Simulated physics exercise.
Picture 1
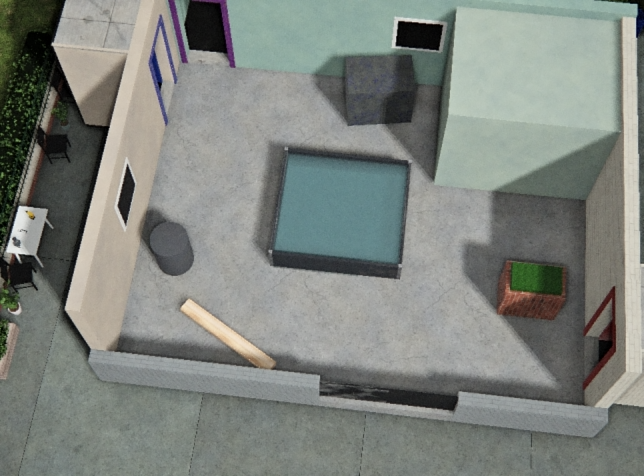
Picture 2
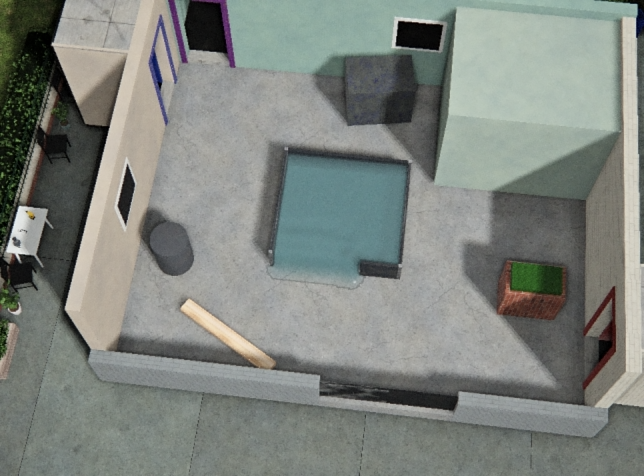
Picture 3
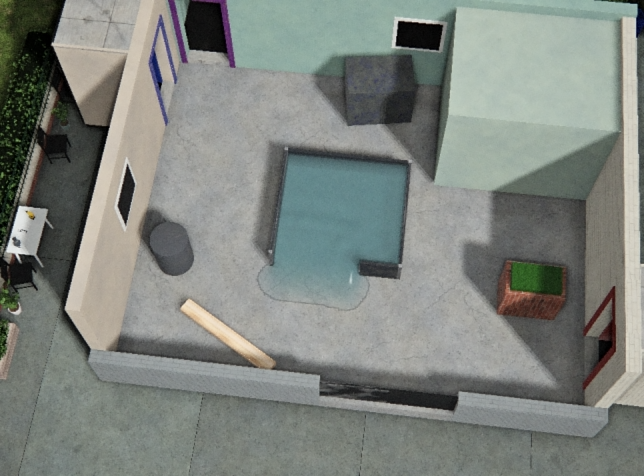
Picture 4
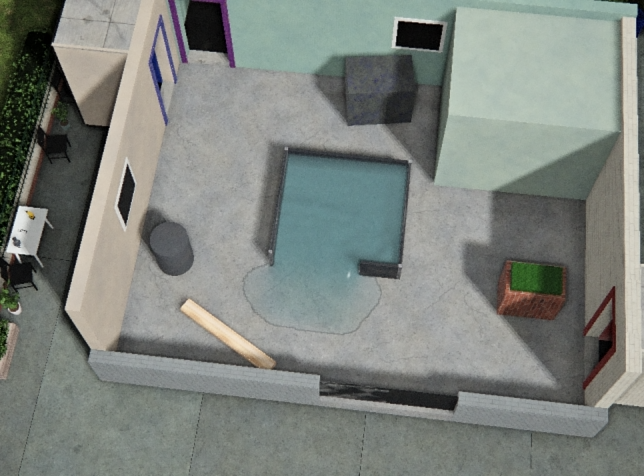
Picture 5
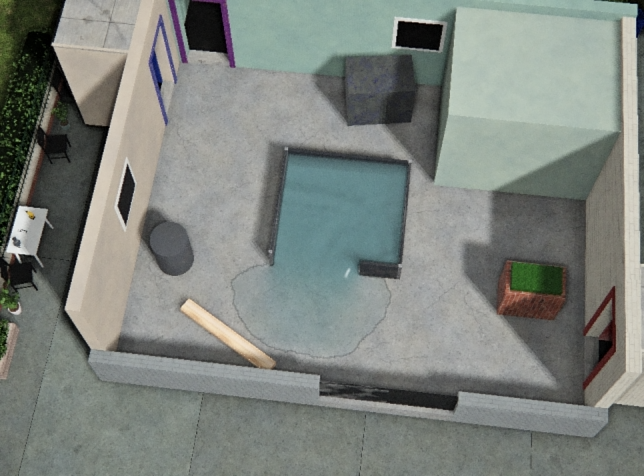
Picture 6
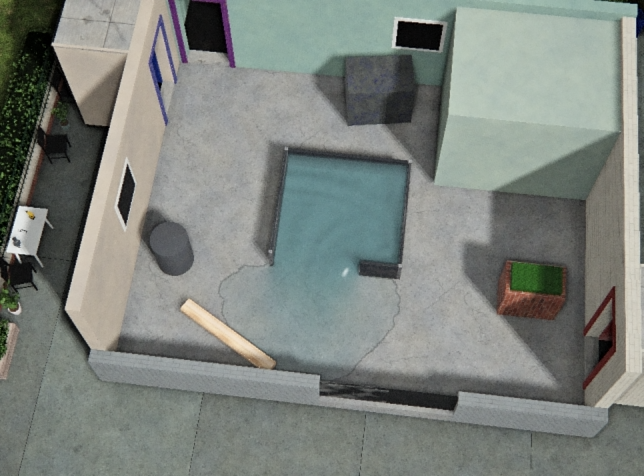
Water pouring from a gap in a square tank's near side, spreading across a grey walled yard and reaching a wooden plank.
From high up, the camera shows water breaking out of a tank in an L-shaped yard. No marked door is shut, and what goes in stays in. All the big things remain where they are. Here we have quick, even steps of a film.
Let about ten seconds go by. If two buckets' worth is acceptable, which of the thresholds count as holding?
The red door does not count, the purple door counts as holding, the blue door counts as holding.
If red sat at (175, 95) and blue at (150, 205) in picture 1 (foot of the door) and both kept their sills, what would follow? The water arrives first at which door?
The blue one gets wet first.
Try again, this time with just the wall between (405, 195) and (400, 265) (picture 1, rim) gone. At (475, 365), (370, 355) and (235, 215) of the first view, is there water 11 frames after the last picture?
Soaked, untouched, untouched.
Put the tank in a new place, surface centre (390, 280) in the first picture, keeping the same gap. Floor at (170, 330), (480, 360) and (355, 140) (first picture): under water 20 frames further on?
Soaked, soaked, bone-dry.
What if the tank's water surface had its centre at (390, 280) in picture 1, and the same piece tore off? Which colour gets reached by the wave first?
In my view it is the red door.
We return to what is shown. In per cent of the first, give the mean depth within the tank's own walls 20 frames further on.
38 percent or thereabouts.
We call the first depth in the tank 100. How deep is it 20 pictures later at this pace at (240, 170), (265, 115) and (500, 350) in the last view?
0, 0, 8 %.
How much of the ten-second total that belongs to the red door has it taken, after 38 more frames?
Near 60 per cent, give or take.
A moment on, water covers 15 % of the floor; the red door not reached, the purple door not reached, the blue door not reached.
Next, water covers 25 % of the floor; the red door not reached, the purple door not reached, the blue door not reached.
Then, water covers 45 % of the floor; the red door not reached, the purple door not reached, the blue door not reached.
Later, water covers 75 % of the floor; the red door over two buckets in, the purple door not reached, the blue door wet at the sill, nothing in.
In the end, water covers 90 % of the floor; the red door far over two buckets in, the purple door wet at the sill, nothing in, the blue door wet at the sill, nothing in.
